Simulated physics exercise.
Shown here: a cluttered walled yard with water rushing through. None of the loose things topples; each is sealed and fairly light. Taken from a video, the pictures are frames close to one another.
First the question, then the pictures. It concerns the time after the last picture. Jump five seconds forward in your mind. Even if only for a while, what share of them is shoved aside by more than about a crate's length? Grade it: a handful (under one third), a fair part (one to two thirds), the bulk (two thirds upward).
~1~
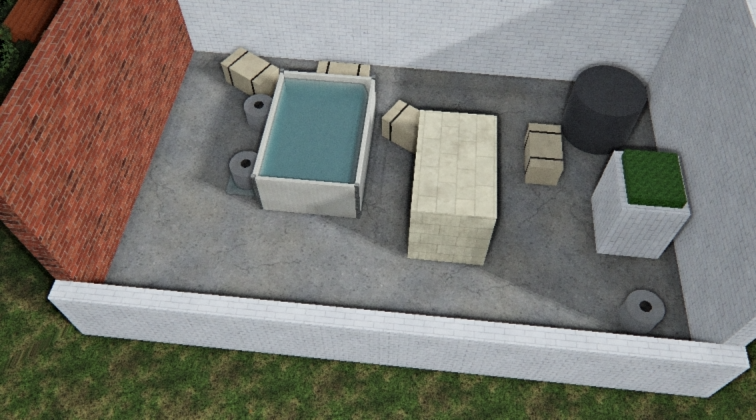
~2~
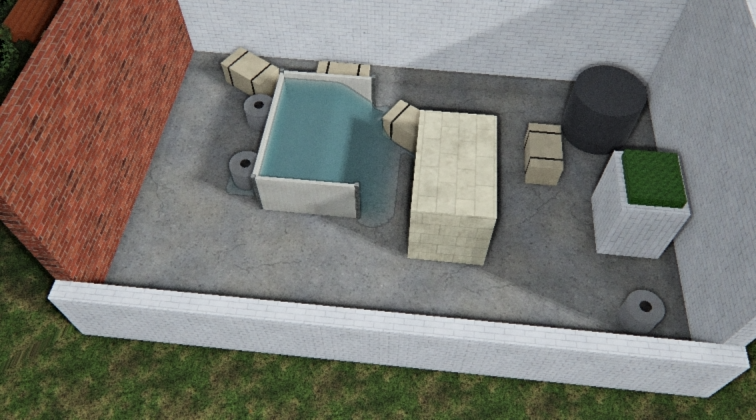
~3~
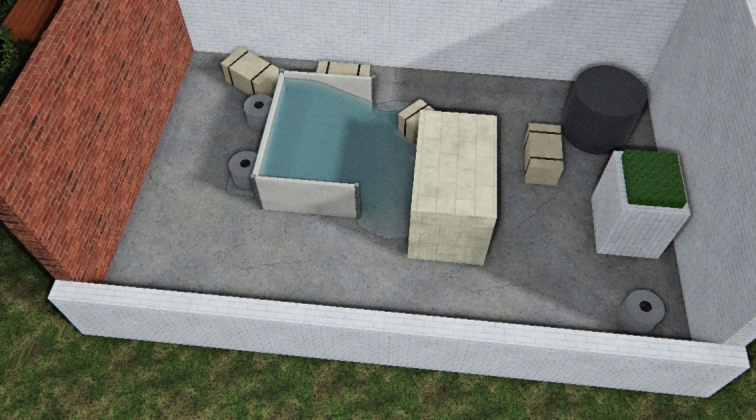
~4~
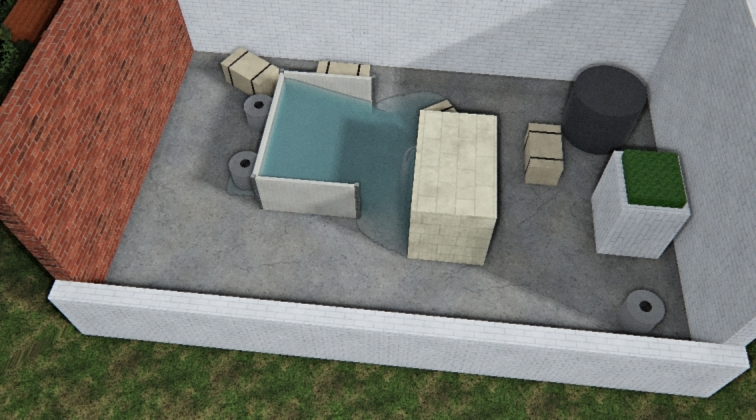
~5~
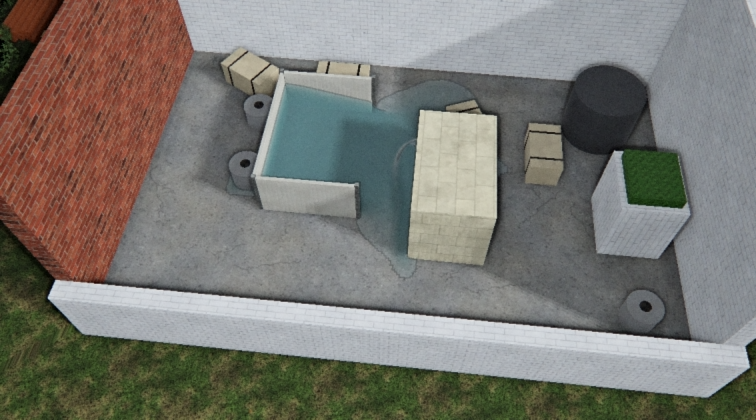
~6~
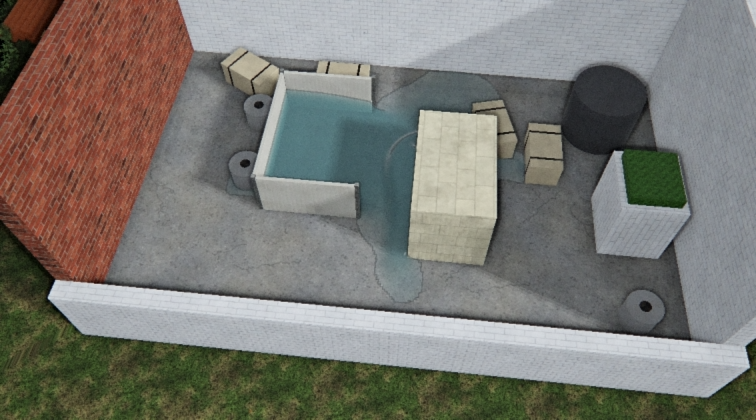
A handful.
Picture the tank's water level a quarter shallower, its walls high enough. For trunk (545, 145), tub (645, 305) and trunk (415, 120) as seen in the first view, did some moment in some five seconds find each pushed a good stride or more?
As asked: Went the distance, fell short, went the distance.
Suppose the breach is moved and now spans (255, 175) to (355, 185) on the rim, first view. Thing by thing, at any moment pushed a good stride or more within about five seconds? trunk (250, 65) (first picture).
Bottom line: It got there.
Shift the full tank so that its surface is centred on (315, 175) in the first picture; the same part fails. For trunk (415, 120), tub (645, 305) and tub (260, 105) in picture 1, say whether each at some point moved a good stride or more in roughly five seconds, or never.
The first: Travelled far enough; the second: Travelled far enough; the third: Did not travel far.
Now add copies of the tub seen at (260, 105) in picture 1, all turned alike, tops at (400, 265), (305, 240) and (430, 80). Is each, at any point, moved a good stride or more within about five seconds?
One by one: Knocked well away; hardly budges; knocked well away.
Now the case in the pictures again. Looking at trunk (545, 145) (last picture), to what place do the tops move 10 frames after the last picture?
Roughly (589, 156).
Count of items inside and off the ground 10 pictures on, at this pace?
You get 1.
A moment on, 1 of 7 are well off their spots; 0 afloat.
Next, 2 of 7 are well off their spots; 1 afloat.
Later, 1 of 7 are well off their spots; 2 afloat.
In the end, 2 of 7 are well off their spots, and 2 have been at some point; 1 afloat.
